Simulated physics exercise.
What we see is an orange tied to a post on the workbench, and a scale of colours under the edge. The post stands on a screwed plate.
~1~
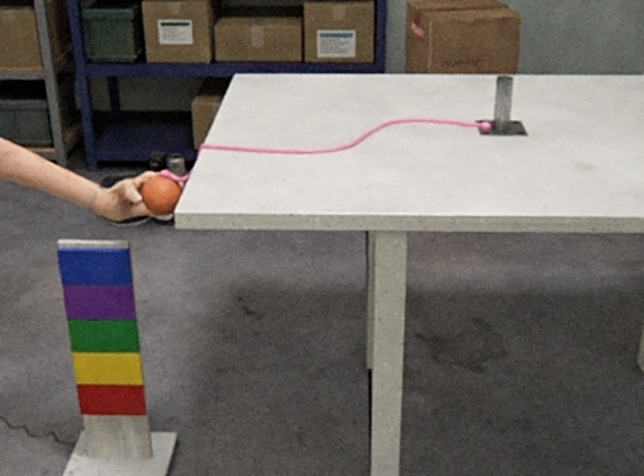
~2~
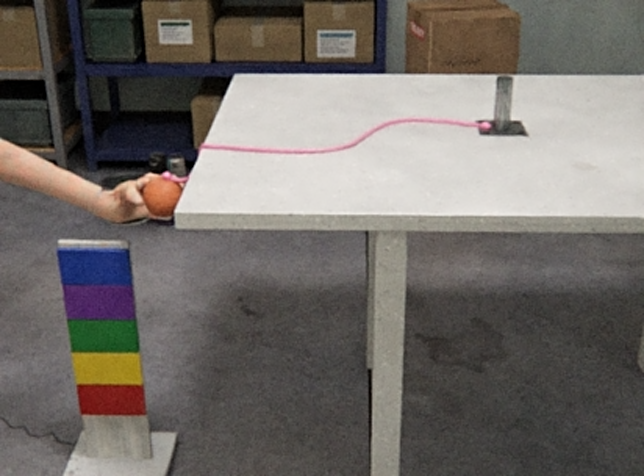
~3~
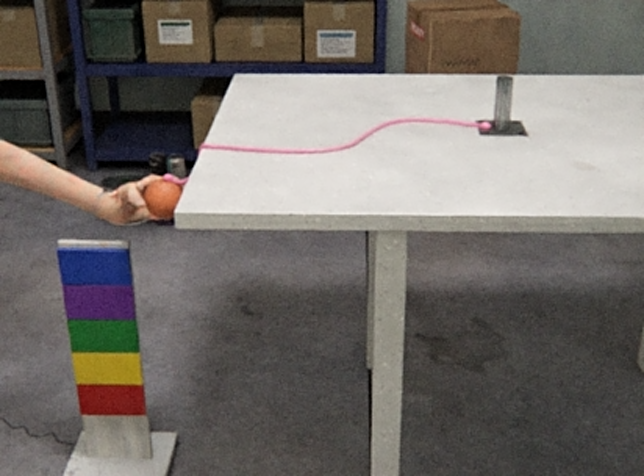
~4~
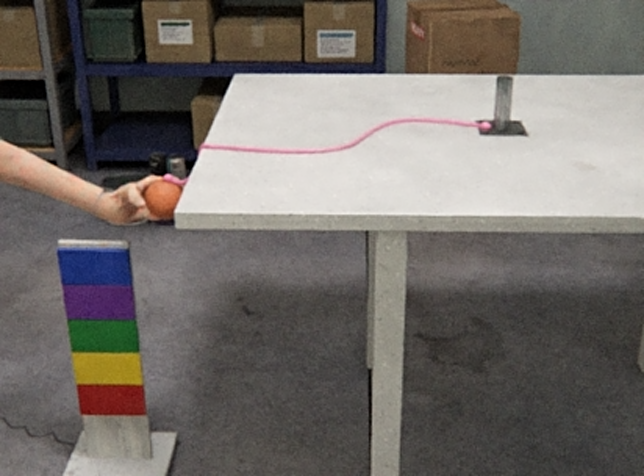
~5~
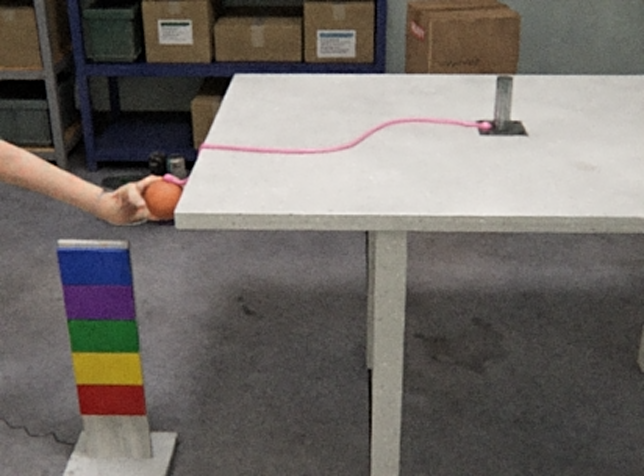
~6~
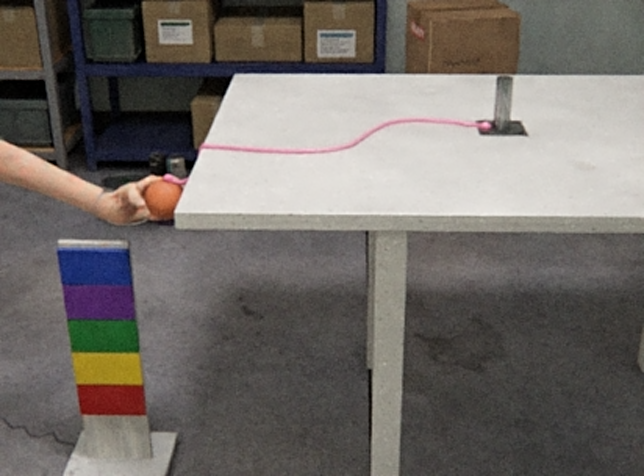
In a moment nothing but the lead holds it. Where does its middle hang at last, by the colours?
The blue one.
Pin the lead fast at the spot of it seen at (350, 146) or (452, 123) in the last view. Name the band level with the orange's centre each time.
In that order: Higher than all five; blue.
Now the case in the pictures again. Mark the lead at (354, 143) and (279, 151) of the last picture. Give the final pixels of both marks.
The first at (316, 137), the second at (235, 142).
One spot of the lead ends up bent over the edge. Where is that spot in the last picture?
The one at (245, 150).
Early on, orange near (223, 259); level with blue.
Midway, orange near (189, 265); level with blue.
Finally, orange near (217, 266); level with blue. The lead holds its middle at blue.
